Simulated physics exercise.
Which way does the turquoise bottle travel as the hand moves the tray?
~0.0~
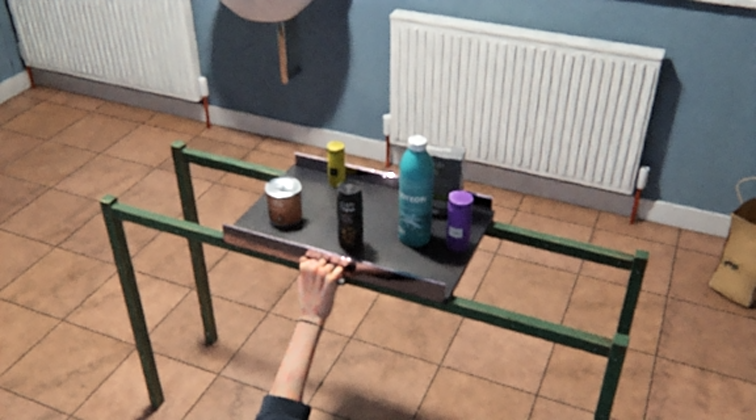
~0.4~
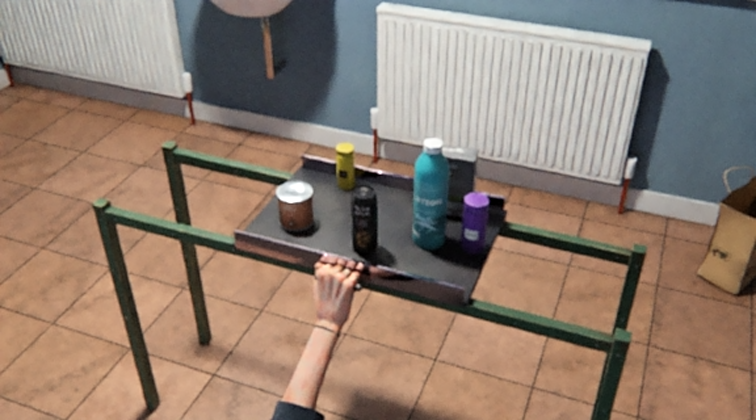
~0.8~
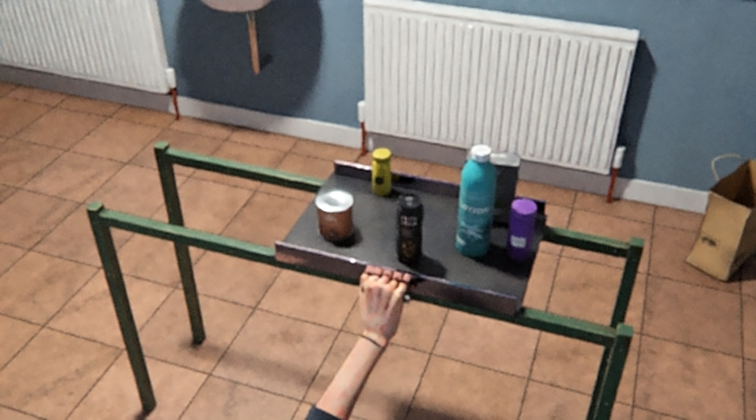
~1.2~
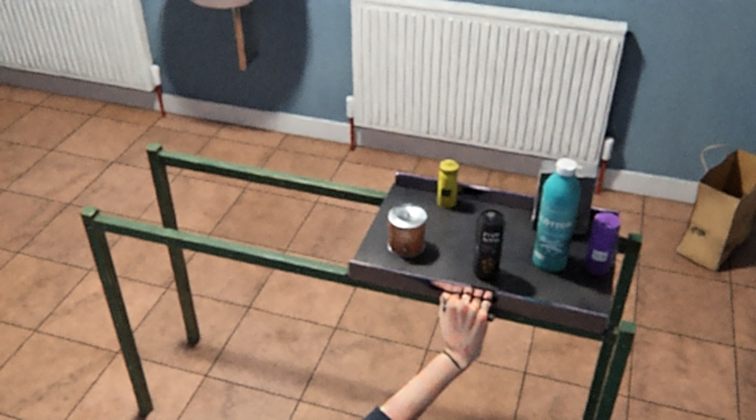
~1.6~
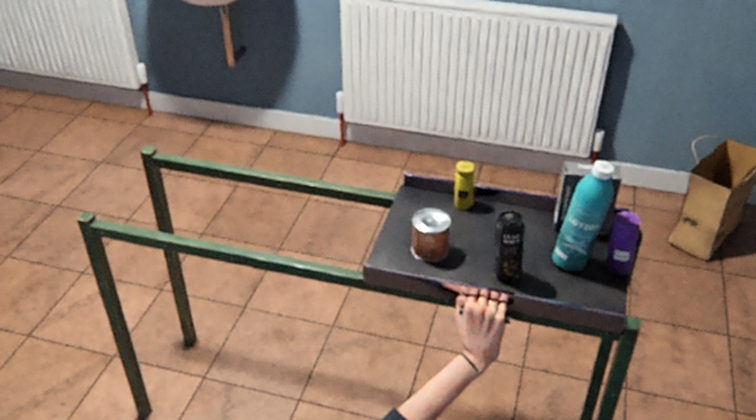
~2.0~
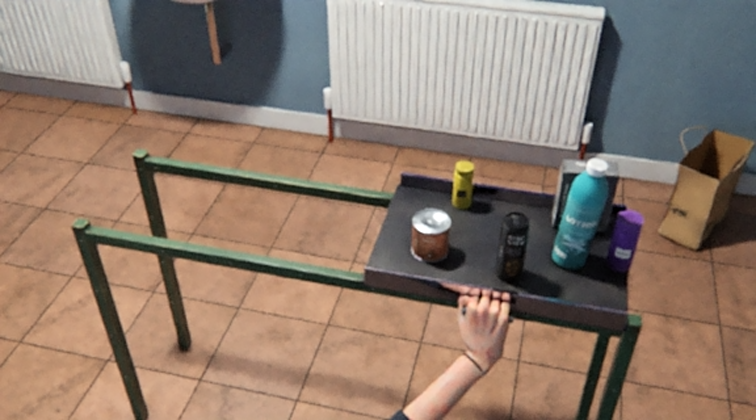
The turquoise bottle travels to the right, carried along on the tray.
